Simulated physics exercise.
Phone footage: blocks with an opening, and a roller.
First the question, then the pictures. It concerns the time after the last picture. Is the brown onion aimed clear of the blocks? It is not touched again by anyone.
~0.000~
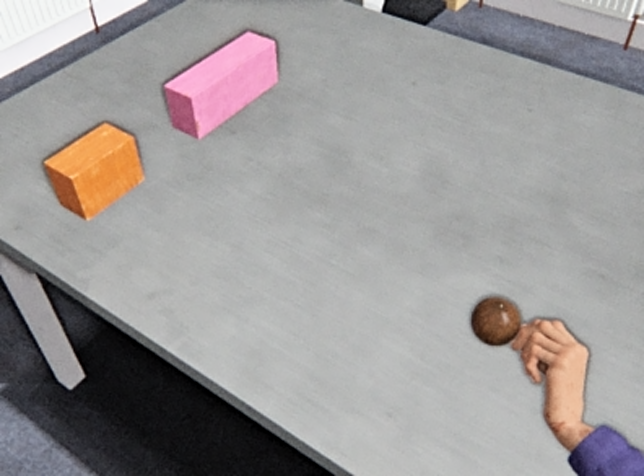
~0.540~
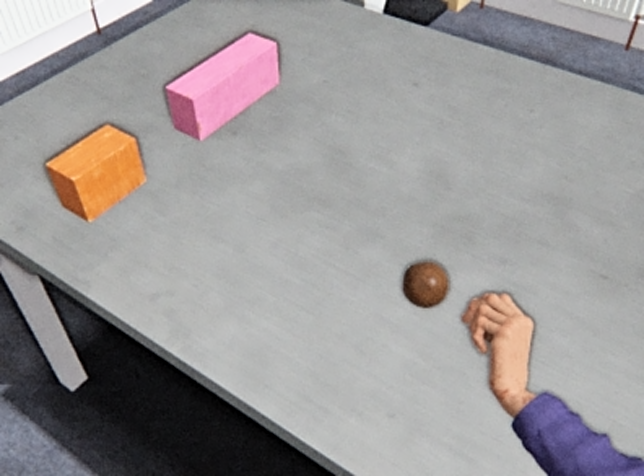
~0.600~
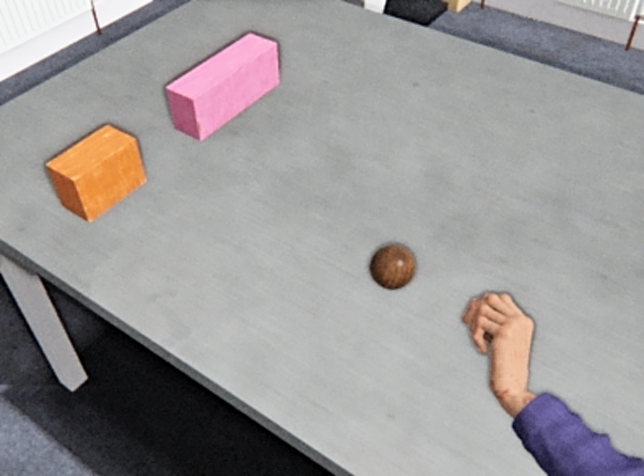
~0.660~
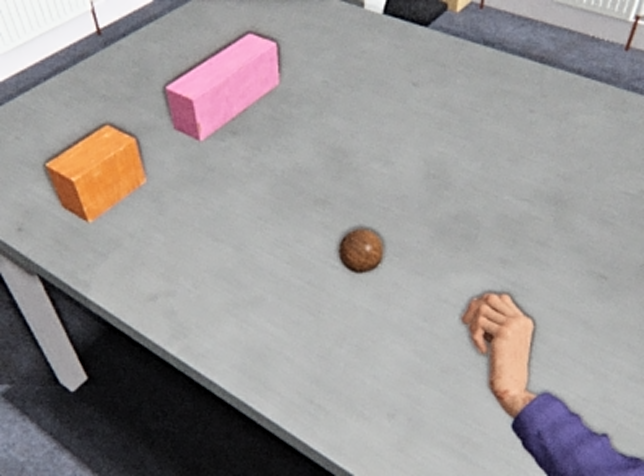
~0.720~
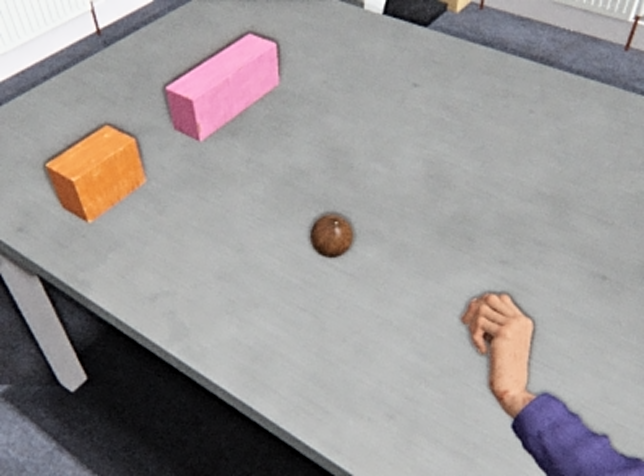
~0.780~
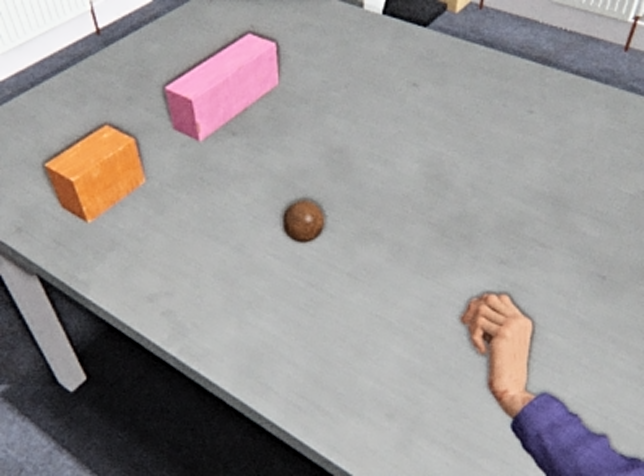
Most likely it succeeds in getting past.
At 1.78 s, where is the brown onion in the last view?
Roughly at (7, 108).
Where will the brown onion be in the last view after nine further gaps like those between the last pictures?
In the last view, close to pixel (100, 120).
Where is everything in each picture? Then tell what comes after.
In the first picture, brown onion (496, 321) under the hand; orange block (97, 172).
In the second picture, brown onion (425, 285); pink block (226, 85).
In the third picture, brown onion (392, 268); orange block (99, 173).
In the fourth picture, brown onion (361, 251); pink block (226, 86).
In the fifth picture, brown onion (332, 236); orange block (98, 174).
In the sixth picture, brown onion (303, 222); pink block (226, 86).
After 1.24 s, brown onion heading on near (129, 129).
After 1.78 s, brown onion heading on near (7, 108).
In the end (2.3 s), the brown onion rolls through.
